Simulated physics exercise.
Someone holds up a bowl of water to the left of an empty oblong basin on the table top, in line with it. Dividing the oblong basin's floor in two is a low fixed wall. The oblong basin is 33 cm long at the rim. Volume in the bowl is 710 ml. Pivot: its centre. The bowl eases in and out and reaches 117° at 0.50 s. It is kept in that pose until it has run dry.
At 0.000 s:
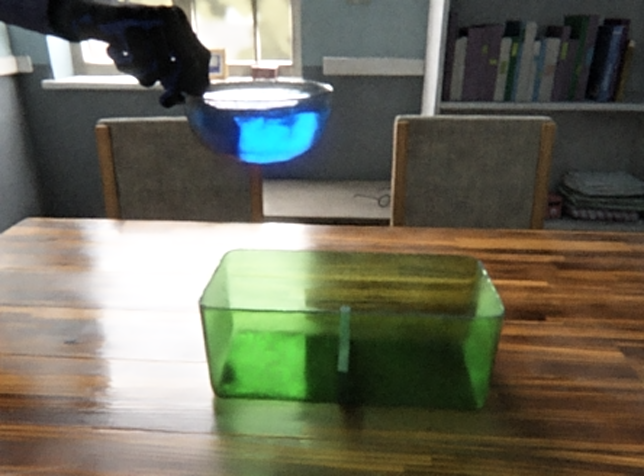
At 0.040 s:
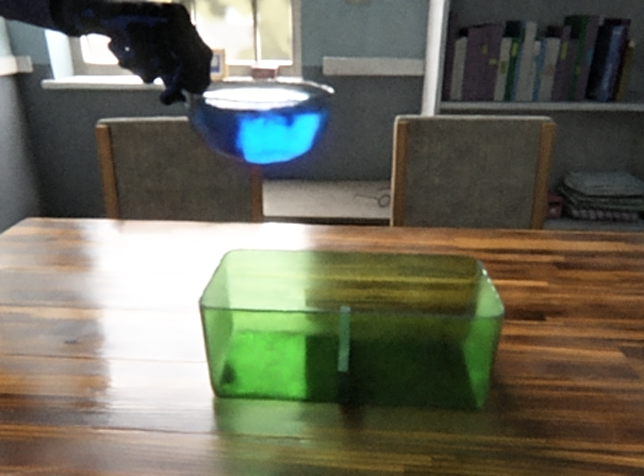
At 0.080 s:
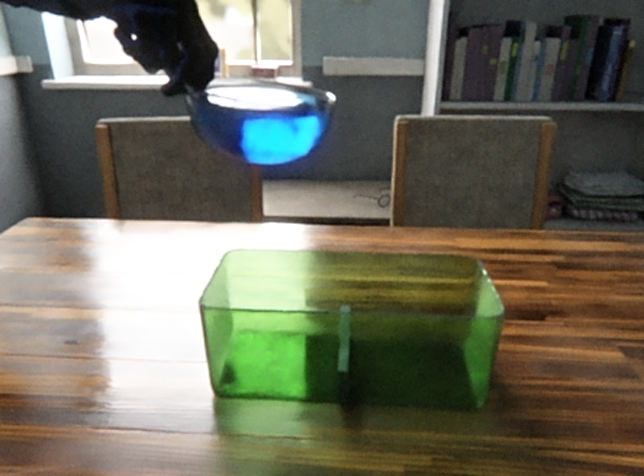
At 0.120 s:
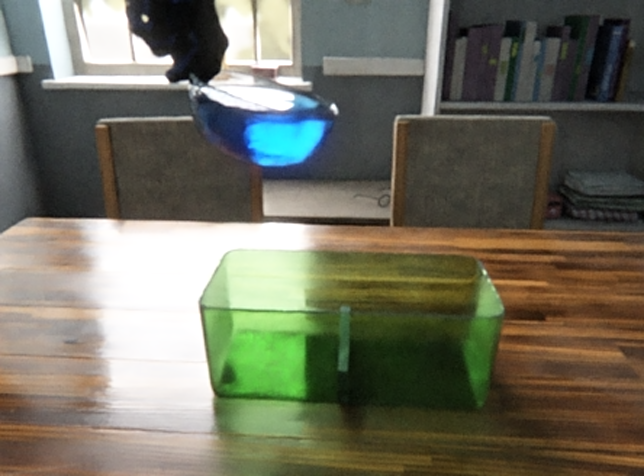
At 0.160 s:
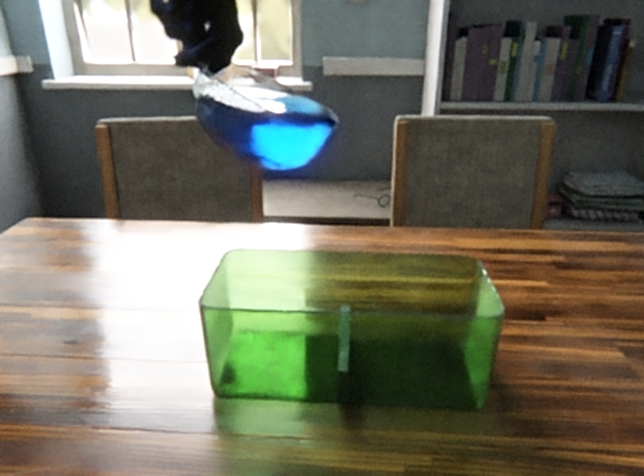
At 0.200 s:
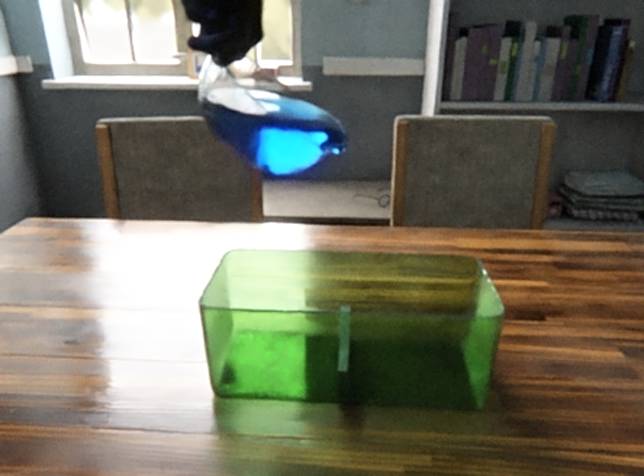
In this clip, a dark hand holds a clear bowl of blue water above a green, divided basin on a wooden table, then steadily tilts it steeply to the right as the water shifts to the lowered rim and a little passes over.
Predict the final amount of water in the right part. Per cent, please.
The right part ends with roughly 64 per cent.
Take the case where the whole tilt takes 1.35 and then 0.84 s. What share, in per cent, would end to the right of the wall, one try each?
Around 85 per cent first, around 80 per cent next.
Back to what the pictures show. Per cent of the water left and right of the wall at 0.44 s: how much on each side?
0 left and 46 right, roughly.
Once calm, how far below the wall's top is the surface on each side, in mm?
Looks like roughly 32 mm on the left and roughly 24 mm on the right.
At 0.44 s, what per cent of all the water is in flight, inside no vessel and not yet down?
At that moment, about 50 percent.
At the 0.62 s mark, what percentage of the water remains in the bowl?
Around 0 in a hundred is still there.
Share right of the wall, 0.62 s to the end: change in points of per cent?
The share moves down, by some 6 per cent.
Then, 0.44 s in, the tilt is 113° and 3 per cent is still to pour, 0 is left of the wall and 46 right of it.
Then, 0.62 s in, the tilt is 117° and 0 per cent is still to pour, 22 is left of the wall and 70 right of it.
Then, 0.80 s in, the tilt is 117° and 0 per cent is still to pour, 30 is left of the wall and 63 right of it.
Then, 1.00 s in, the tilt is 117° and 0 per cent is still to pour, 33 is left of the wall and 64 right of it.
Finally, 33 per cent lies left of the wall, 64 right of it and 3 outside.
